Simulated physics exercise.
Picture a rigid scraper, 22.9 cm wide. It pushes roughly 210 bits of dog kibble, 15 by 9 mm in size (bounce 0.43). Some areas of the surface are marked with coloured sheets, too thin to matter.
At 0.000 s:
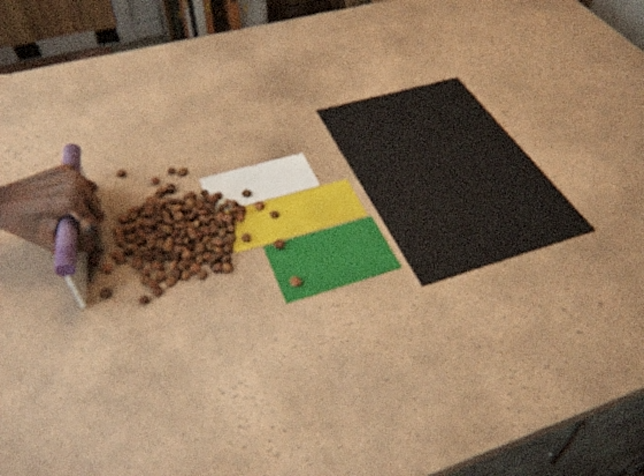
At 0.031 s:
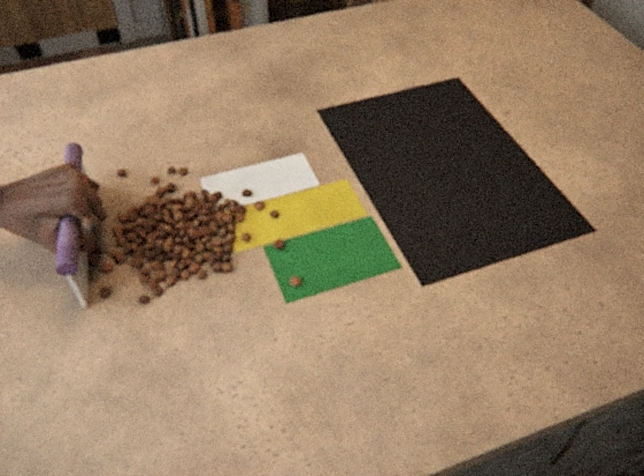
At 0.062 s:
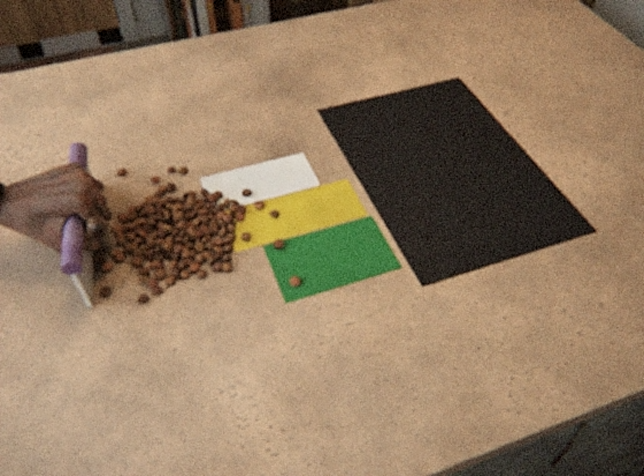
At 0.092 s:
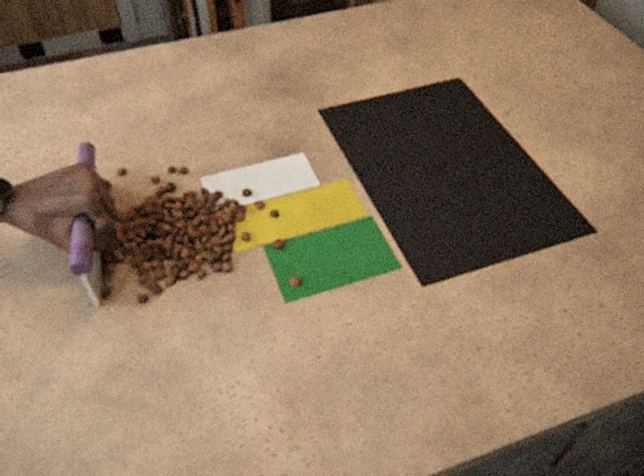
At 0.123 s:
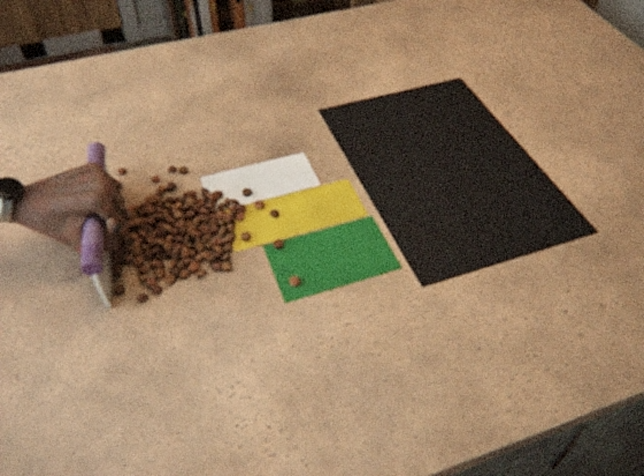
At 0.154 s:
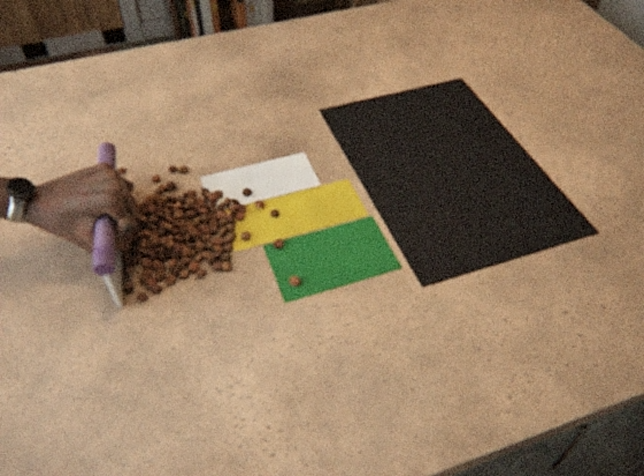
The video shows a hand holding a scraper with a purple handle on a tabletop, pushing slowly a short way rightward into the left edge of a pile of brown kibble beside white, yellow, green and black mats.
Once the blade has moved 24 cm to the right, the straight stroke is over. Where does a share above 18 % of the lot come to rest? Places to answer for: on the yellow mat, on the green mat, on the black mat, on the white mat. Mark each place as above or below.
For yellow mat: Above. For green mat: Above. For black mat: Below. For white mat: Below.
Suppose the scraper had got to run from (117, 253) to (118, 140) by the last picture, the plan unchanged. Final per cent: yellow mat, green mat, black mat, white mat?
Final shares - yellow mat 30, green mat 0, black mat 0, white mat 30 percent.
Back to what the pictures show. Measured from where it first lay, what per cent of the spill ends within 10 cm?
Something like 10 in a hundred.
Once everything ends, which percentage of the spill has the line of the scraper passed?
It comes to about 10 per cent.
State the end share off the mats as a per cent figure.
10 per cent.
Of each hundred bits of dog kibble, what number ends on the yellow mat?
35 %.
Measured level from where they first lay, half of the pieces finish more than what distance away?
Around 16 centimetres.
Then, at 0.40 s, scraper 17 cm from its start, spill 20 cm wide; yellow mat 30 %, white mat 15 %, off the mats 55 %.
After 0.64 s, scraper 26 cm from its start, spill 25 cm wide; green mat 40 %, yellow mat 35 %, white mat 15 %, off the mats 10 %.
Then, at 0.85 s, scraper 26 cm from its start, spill 25 cm wide; green mat 40 %, yellow mat 35 %, white mat 15 %, off the mats 10 %.
In the end, at 1.1 s, green mat 40 %, yellow mat 35 %, white mat 15 %, black mat 0 %, off the mats 10 %.
